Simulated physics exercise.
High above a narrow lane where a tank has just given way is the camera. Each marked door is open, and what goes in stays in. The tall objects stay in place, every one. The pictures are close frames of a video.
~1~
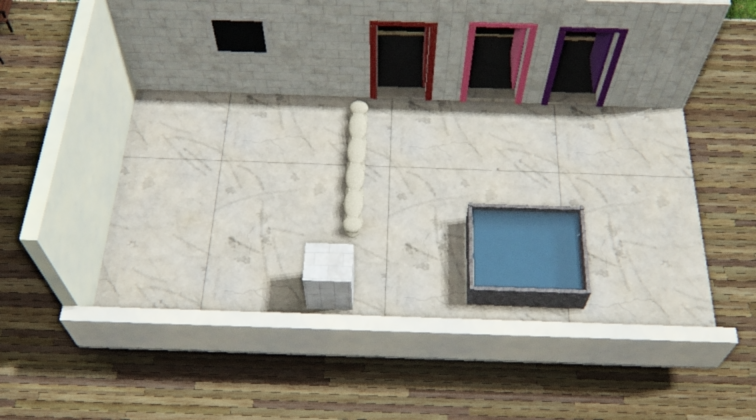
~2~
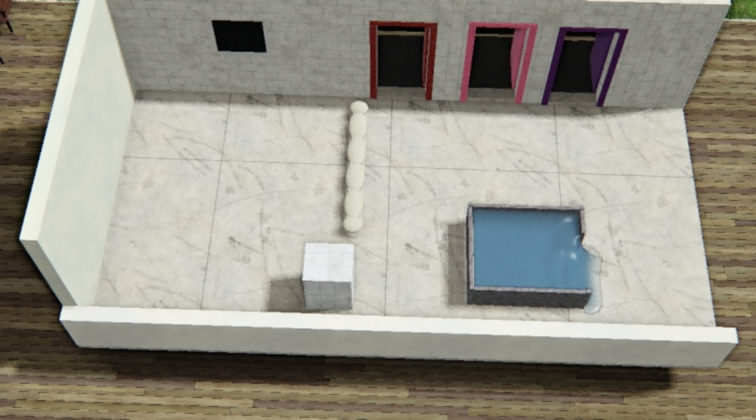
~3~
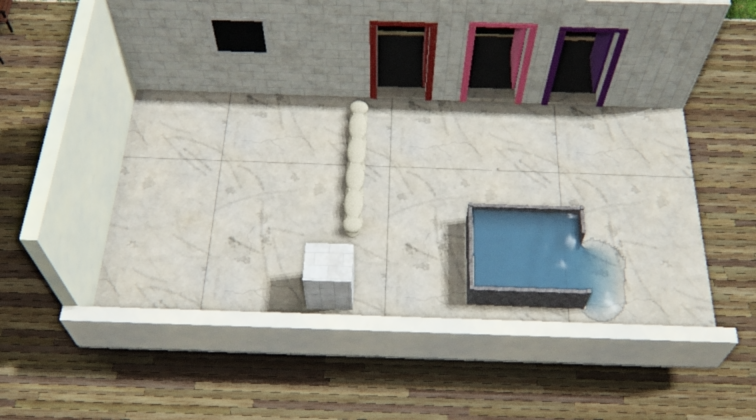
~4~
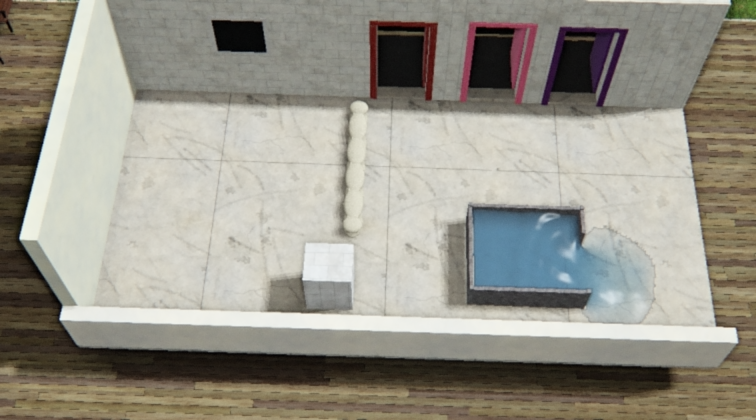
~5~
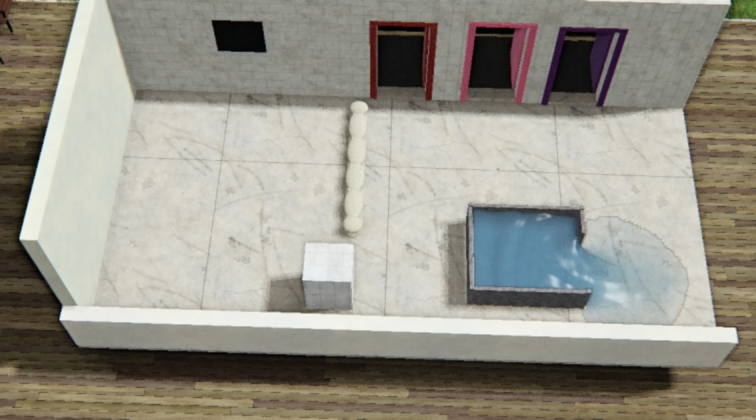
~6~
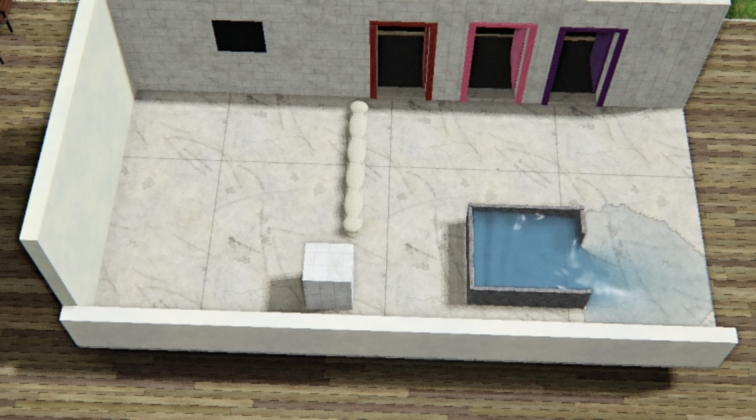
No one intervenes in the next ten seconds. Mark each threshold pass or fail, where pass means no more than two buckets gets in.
Purple door - pass; red door - pass; pink door - pass.
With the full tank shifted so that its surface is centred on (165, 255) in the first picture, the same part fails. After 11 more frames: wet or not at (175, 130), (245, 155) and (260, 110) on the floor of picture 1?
Spot by spot, in the order asked: Untouched, untouched, untouched.
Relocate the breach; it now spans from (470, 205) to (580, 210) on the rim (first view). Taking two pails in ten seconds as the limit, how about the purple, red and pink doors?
Purple door: Above, red door: Above, pink door: Above.
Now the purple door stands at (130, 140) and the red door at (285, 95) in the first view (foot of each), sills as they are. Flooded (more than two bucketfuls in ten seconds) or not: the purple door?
For the purple door, the answer is that it stays on the safe side.
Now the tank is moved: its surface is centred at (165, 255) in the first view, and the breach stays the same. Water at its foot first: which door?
The door marked red.
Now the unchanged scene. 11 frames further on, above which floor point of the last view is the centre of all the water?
At about (565, 274).
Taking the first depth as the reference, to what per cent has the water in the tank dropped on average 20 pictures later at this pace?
Estimate: Close to 32 %.
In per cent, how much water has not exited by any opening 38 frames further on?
Some 30 parts in a hundred have not run off.
A moment on, water covers 10 % of the floor; the purple door not reached, the red door not reached, the pink door not reached.
Next, water covers 10 % of the floor; the purple door not reached, the red door not reached, the pink door not reached.
Then, water covers 10 % of the floor; the purple door not reached, the red door not reached, the pink door not reached.
Later, water covers 10 % of the floor; the purple door not reached, the red door not reached, the pink door not reached.
In the end, water covers 10 % of the floor; the purple door not reached, the red door not reached, the pink door not reached.
